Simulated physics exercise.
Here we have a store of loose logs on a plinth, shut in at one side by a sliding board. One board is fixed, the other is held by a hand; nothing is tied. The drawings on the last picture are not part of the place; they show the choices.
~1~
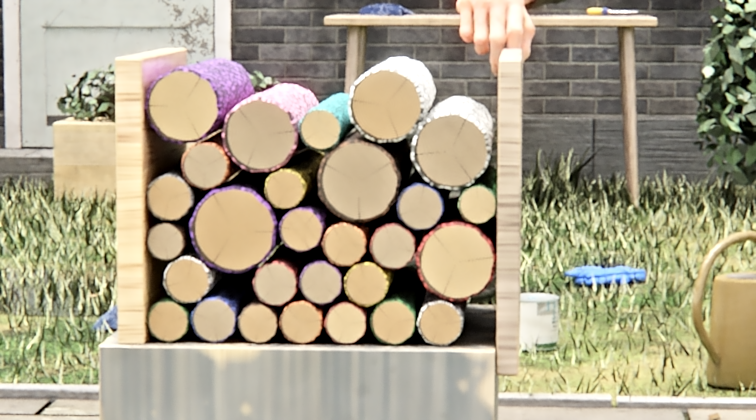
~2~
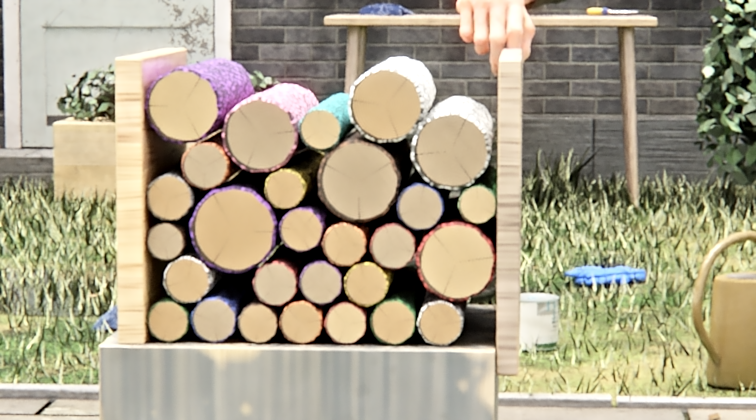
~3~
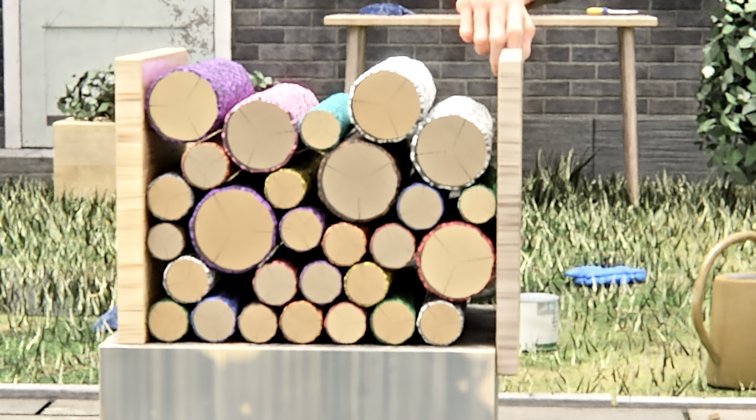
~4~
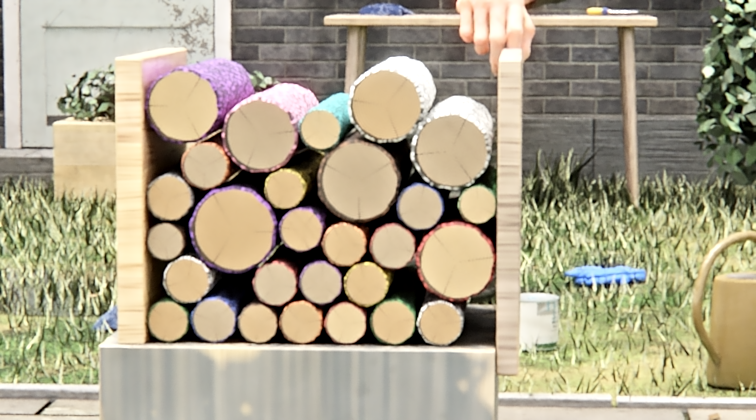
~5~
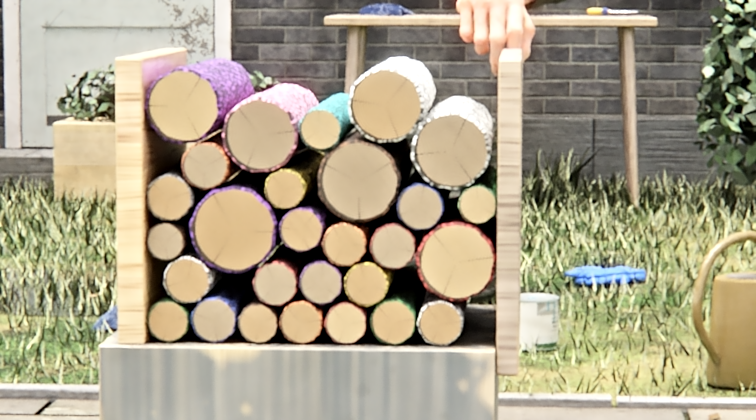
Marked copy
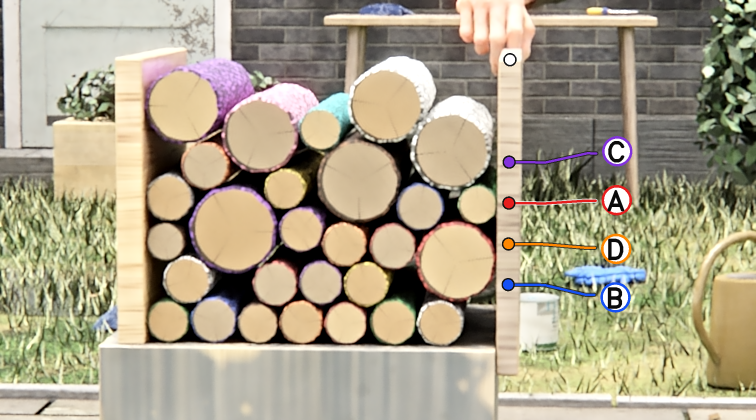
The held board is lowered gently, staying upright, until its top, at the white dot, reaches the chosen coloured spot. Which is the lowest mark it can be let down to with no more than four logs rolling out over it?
Down to B.
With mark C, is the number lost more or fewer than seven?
It loses fewer than seven.
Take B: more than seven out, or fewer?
It loses fewer than seven.
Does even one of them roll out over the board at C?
No, at C.
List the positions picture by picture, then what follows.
In the first picture, side board (510, 199); a log (393, 323).
In the second picture, a log (393, 323); a log (275, 284).
In the third picture, a log (301, 230); a log (169, 198).
In the fourth picture, a log (320, 130); side board (510, 199).
In the fifth picture, a log (393, 323); a log (275, 284).
On the marked copy, A at (509, 204); B at (508, 285); C at (509, 162); D at (509, 244); the white dot at (510, 59).
With B. Early on, top of the board (498, 156).
Further on, top of the board (497, 266).
At the end, top of the board (497, 283), three out over the board.
As for the rest, A none out over the board; C none out over the board; D three out over the board.
